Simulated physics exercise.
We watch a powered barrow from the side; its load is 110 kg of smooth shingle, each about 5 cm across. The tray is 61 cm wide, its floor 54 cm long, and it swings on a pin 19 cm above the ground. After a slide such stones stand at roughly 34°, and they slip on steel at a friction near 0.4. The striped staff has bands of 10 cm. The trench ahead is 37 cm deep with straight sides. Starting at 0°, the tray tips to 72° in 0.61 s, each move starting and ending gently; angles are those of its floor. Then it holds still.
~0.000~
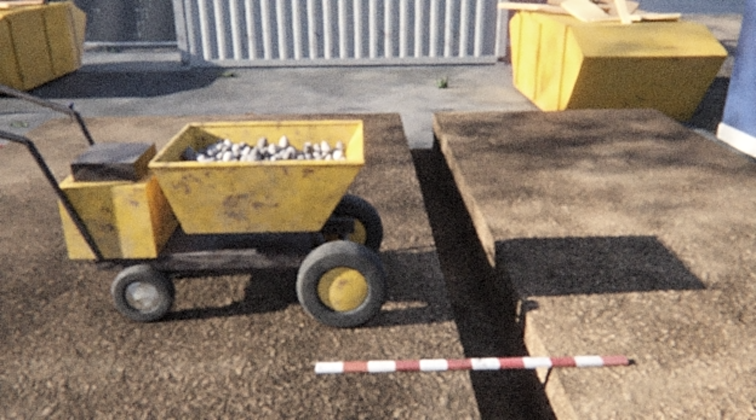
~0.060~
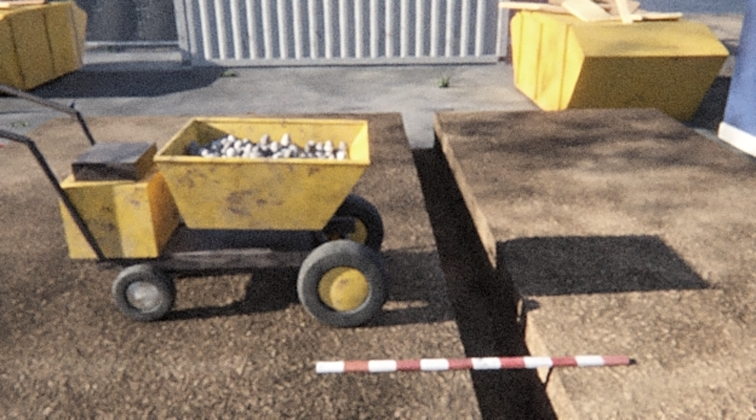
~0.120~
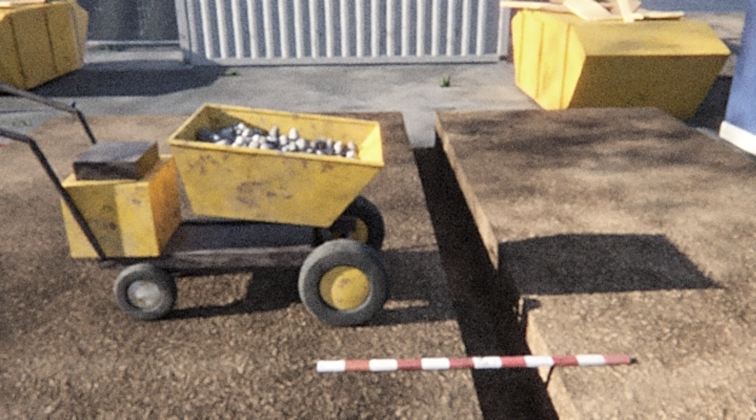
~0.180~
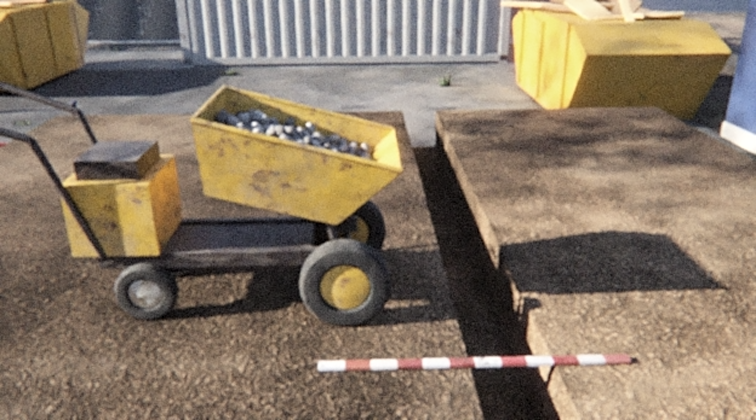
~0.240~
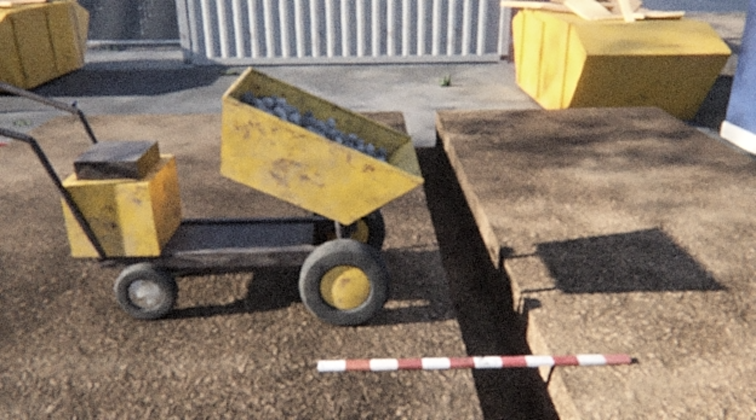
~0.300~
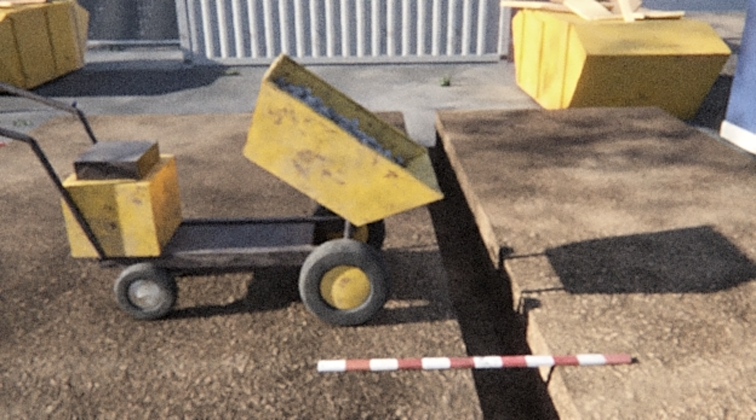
On brown ground in a yard, a small yellow powered barrow loaded with pale stones stands left of a narrow trench, a red-and-white staff lying in front. Its tray begins tilting slowly, then swings up steadily, the rear rising high while the lip leans right towards the trench.
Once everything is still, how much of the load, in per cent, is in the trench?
About 42 per cent.
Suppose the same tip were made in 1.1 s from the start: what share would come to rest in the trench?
It would be near 60 per cent.
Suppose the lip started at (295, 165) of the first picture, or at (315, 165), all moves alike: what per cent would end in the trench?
Near 85 per cent from the first place, 80 from the second.
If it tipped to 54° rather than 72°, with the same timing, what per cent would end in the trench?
In that case some 25 per cent.
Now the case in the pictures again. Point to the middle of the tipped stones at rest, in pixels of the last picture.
Their middle is at about (548, 283).
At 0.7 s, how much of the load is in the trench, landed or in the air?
About 20 per cent by then.
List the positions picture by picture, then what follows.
The tray is at 0°, its lip at (363, 162); the top of the load is at (239, 151), in the first picture.
Lip at (369, 163), floor tilted 2°, highest stones at (235, 148); the stones move at 0.5 m/s on average, in the second picture.
The tray is at 7°, its lip at (383, 165); the top of the load is at (231, 134); the stones move at 1.0 m/s on average, in the third picture.
Lip at (402, 171), floor tilted 15°, highest stones at (246, 119); the stones move at 1.4 m/s on average, in the fourth picture.
The tray is at 25°, its lip at (423, 182); the top of the load is at (257, 105); the stones move at 1.6 m/s on average, in the fifth picture.
Lip at (442, 197), floor tilted 35°, highest stones at (283, 91); the stones move at 1.7 m/s on average, in the sixth picture.
After 0.5 s the floor is at 61°; 100 % in the tray; the foremost stones are at (445, 213).
After 0.7 s the floor is at 72°; 72 % in the tray, 20 % in the trench, 9 % past the trench; the foremost stones are at (552, 283).
After 1.1 s the floor is at 72°; 16 % in the tray, 26 % in the trench, 58 % past the trench; the foremost stones are at (730, 275).
After 3.0 s the floor is at 72°; 0 % in the tray, 42 % in the trench, 58 % past the trench; the foremost stones are past the picture's edge.
